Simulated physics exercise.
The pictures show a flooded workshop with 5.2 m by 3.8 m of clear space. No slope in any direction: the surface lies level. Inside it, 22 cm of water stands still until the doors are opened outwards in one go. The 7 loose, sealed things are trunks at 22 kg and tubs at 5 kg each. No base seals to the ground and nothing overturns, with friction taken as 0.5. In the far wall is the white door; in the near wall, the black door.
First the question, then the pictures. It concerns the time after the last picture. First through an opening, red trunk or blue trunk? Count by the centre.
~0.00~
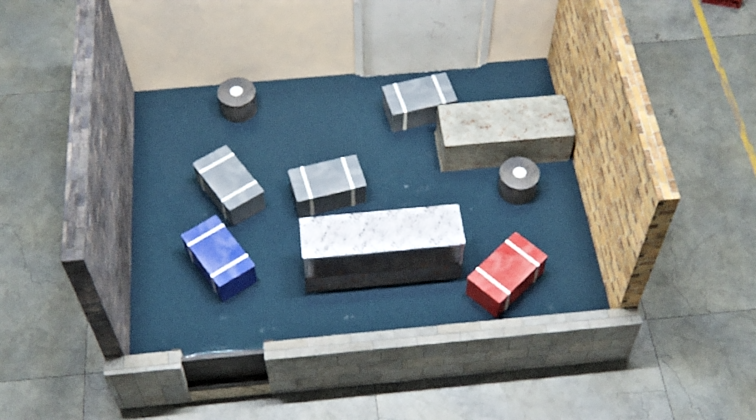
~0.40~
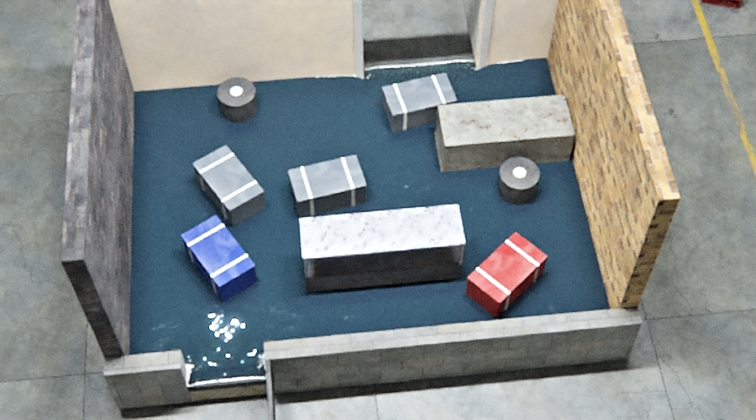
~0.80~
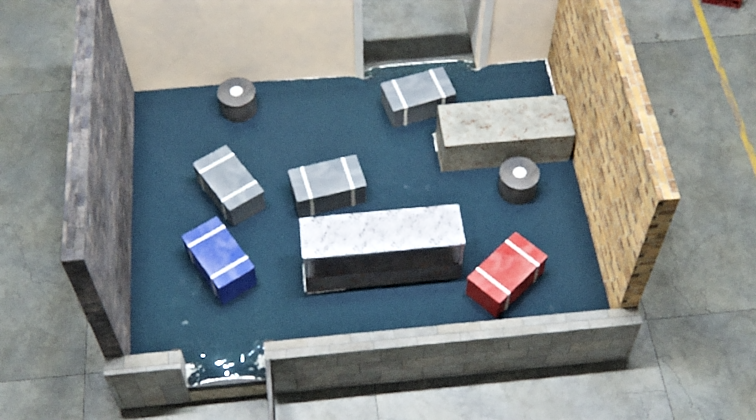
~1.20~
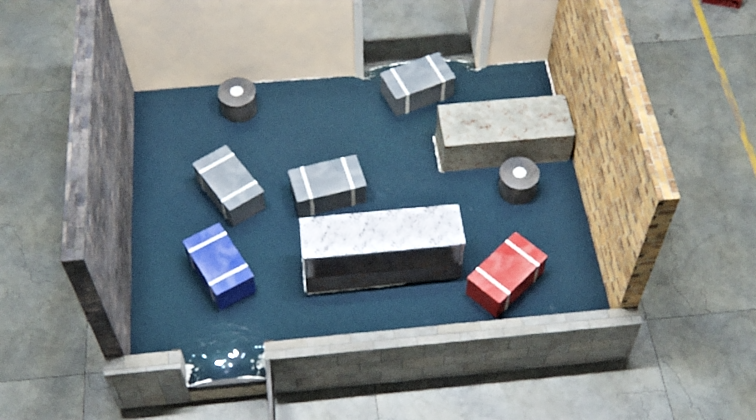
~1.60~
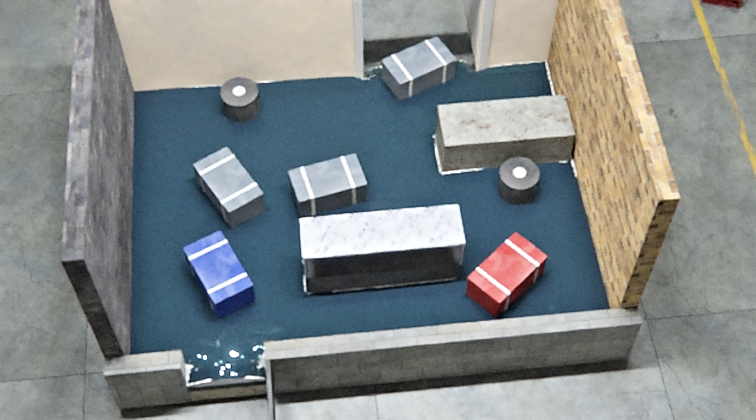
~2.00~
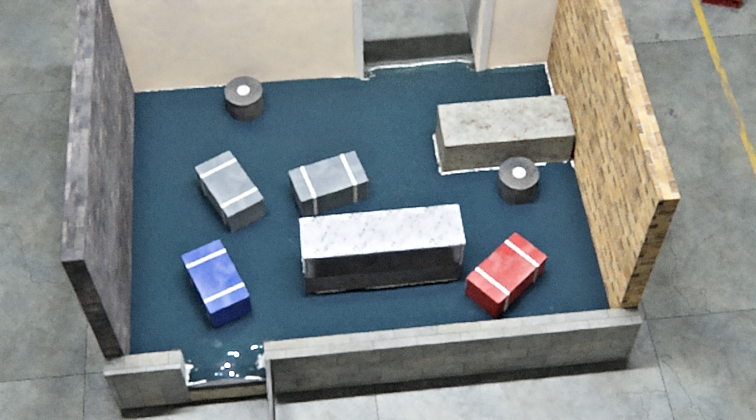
The blue one gets out first.
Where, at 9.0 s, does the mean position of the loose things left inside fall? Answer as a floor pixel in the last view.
I'd say about (375, 184) in the last view.
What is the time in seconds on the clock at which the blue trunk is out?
Around 4.5 s.
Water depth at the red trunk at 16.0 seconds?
The depth there is around 8 cm.
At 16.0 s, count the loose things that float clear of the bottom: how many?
Then: 2.
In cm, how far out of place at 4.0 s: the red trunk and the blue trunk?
About 20 and 120 cm by then.
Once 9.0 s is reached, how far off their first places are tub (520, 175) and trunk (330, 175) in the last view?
The one named first has moved 140 cm, the other 140 cm.
After 4.0 s the red trunk is near (485, 270), 0.2 m from its start, afloat; the blue trunk is near (213, 352), 1.2 m from its start, afloat; 1 of 7 are out; 6 afloat.
After 9.0 s the red trunk is near (485, 279), 0.3 m from its start, afloat; the blue trunk has gone out (at 4.3 s); 2 of 7 are out; 5 afloat.
After 16.0 s the red trunk is near (471, 294), 0.5 m from its start, afloat; the blue trunk has gone out (at 4.3 s); 5 of 7 are out; 2 afloat.
After 20.0 s the red trunk is near (437, 297), 0.8 m from its start, afloat; the blue trunk has gone out (at 4.3 s); 5 of 7 are out; 2 afloat.
